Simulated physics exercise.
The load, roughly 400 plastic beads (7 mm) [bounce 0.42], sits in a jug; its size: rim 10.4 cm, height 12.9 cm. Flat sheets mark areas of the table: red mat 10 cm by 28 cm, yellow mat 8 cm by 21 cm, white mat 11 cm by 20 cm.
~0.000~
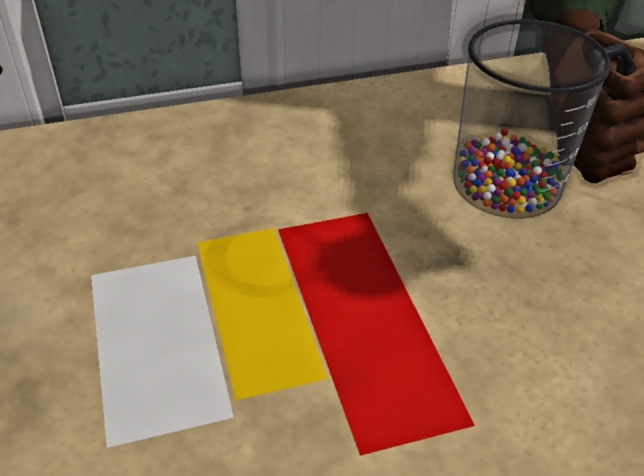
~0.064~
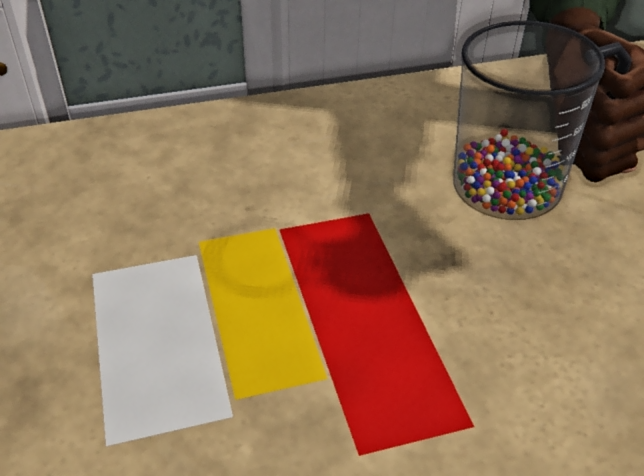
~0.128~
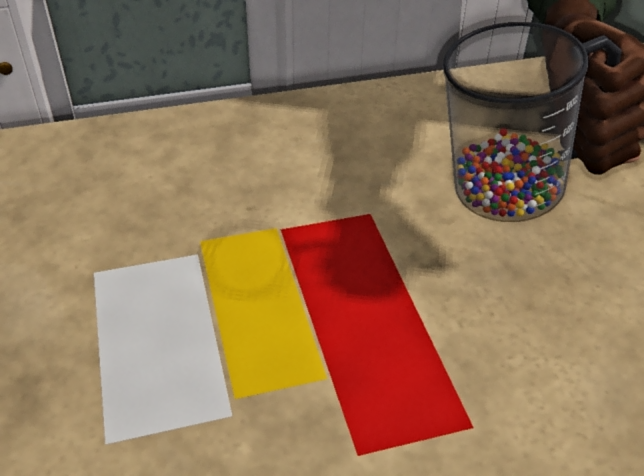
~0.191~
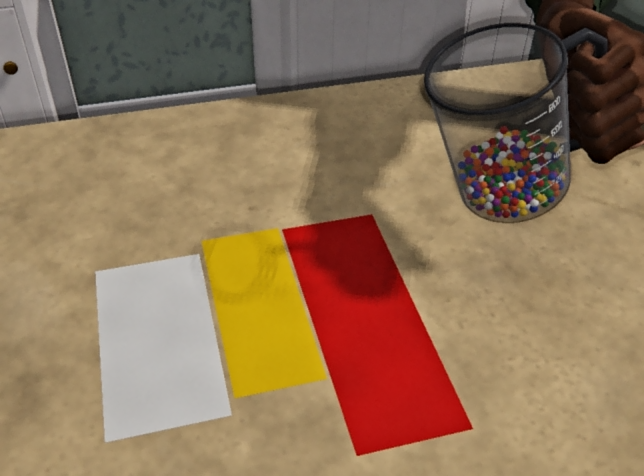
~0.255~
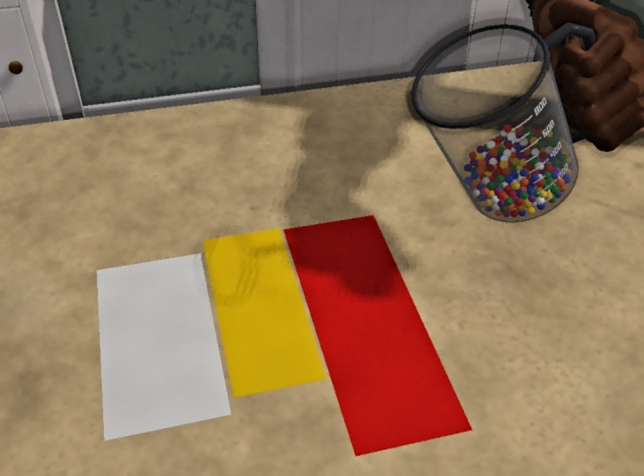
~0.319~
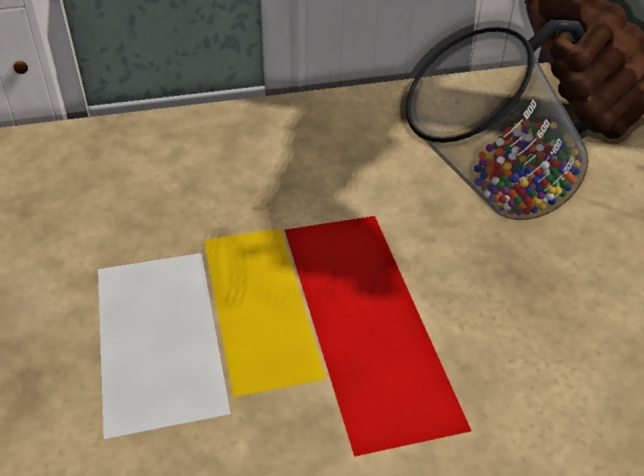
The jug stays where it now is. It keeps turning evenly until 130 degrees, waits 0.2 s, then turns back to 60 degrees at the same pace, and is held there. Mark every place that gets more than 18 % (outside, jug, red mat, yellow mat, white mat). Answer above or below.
Outside: Above, jug: Below, red mat: Above, yellow mat: Above, white mat: Below.
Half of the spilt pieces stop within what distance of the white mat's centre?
Some 28 cm.
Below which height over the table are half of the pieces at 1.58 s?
Some 0 cm.
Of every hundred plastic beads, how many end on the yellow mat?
About 30 per cent.
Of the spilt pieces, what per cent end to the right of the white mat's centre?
Roughly 80 per cent.
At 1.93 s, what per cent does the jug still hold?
Some 0 per cent of the load.
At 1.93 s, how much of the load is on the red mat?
About 40 per cent by then.
After 0.80 s, tilt 110 degrees; jug 100 %; middle of all pieces on or above the table near (536, 144).
After 1.21 s, tilt 130 degrees; outside 10 %, red mat 75 %, yellow mat 10 %, in the air 5 %; middle of all pieces on or above the table near (365, 299).
Then, at 1.58 s, tilt 81 degrees; outside 25 %, red mat 40 %, yellow mat 30 %, white mat 5 %; middle of all pieces on or above the table near (320, 310).
After 1.93 s, tilt 60 degrees; outside 30 %, red mat 40 %, yellow mat 30 %, white mat 5 %; middle of all pieces on or above the table near (315, 311).
In the end, at 2.4 s, outside 30 %, jug 0 %, red mat 40 %, yellow mat 30 %, white mat 5 %.
